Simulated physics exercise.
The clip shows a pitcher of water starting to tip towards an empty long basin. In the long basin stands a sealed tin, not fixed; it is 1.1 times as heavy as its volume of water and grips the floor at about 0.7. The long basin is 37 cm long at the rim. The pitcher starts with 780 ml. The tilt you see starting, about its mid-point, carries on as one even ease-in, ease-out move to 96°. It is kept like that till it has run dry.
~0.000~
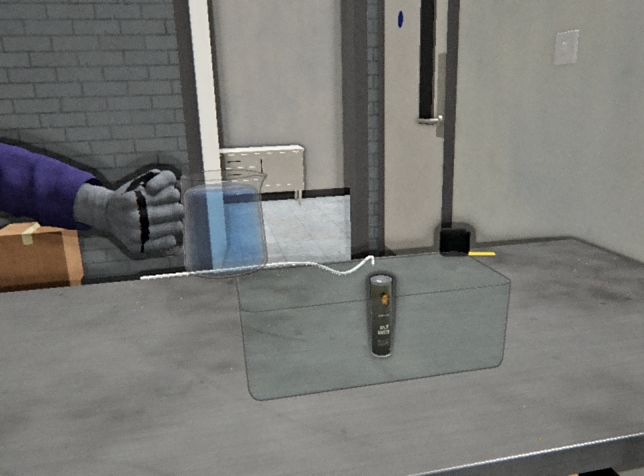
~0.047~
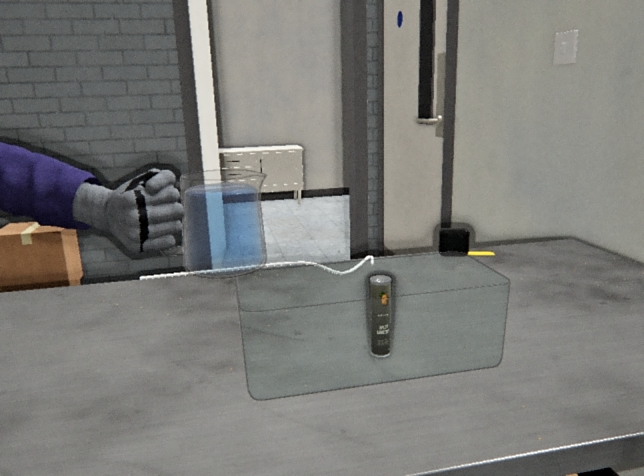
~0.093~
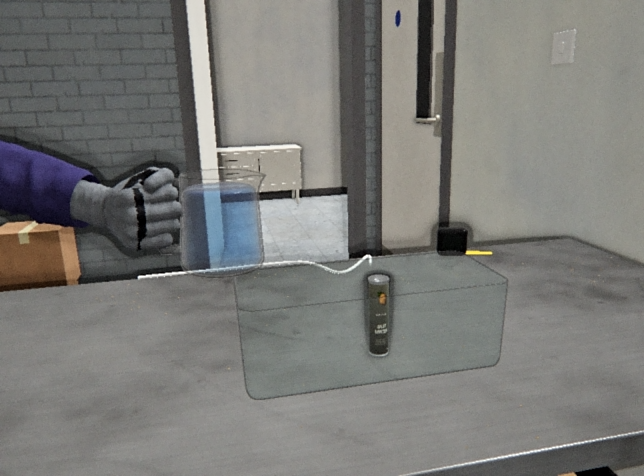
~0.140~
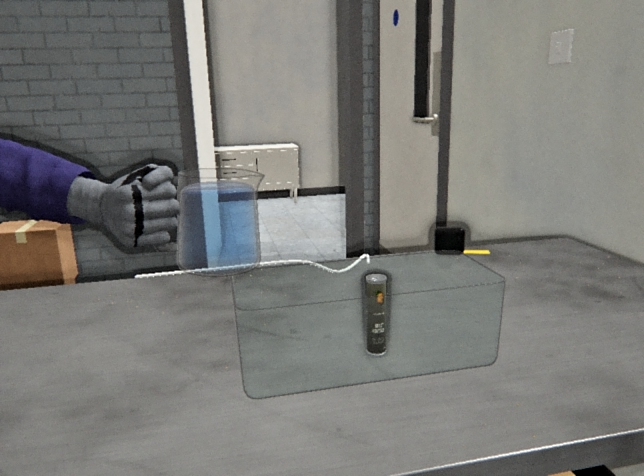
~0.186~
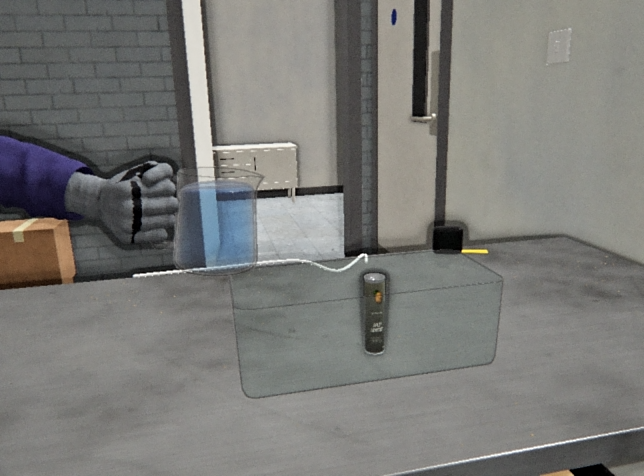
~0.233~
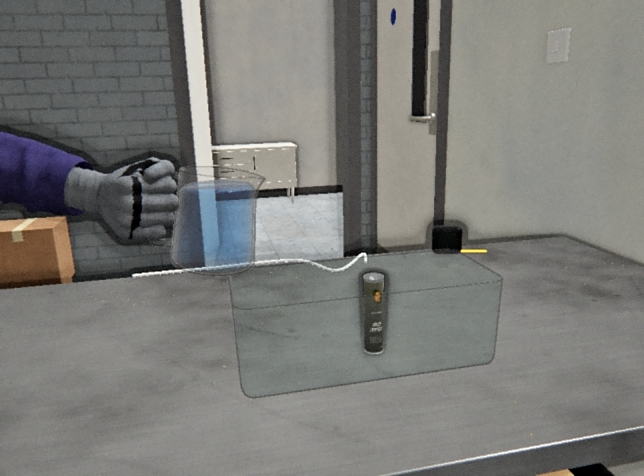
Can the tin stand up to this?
The tin stays up.
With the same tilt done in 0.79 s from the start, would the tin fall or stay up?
Then it keeps standing.
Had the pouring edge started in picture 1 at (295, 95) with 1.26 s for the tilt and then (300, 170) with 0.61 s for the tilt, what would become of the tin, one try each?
First it falls; then it topples.
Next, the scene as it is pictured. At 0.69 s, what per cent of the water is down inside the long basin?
Near 2 in a hundred.
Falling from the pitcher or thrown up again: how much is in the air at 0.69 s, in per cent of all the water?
About 7 per cent.
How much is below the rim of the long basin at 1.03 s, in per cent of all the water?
About 34 per cent.
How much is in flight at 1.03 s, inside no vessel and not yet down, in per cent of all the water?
Some 14 per cent.
After 0.69 s the tilt is 55° and 91 per cent is still to pour; the tin stands where it began.
After 1.03 s the tilt is 88° and 50 per cent is still to pour; the tin stands where it began.
After 1.38 s the tilt is 96° and 15 per cent is still to pour; the tin stands where it began.
After 1.76 s the tilt is 96° and 4 per cent is still to pour; the tin stands where it began.
In the end the tin stands where it began.
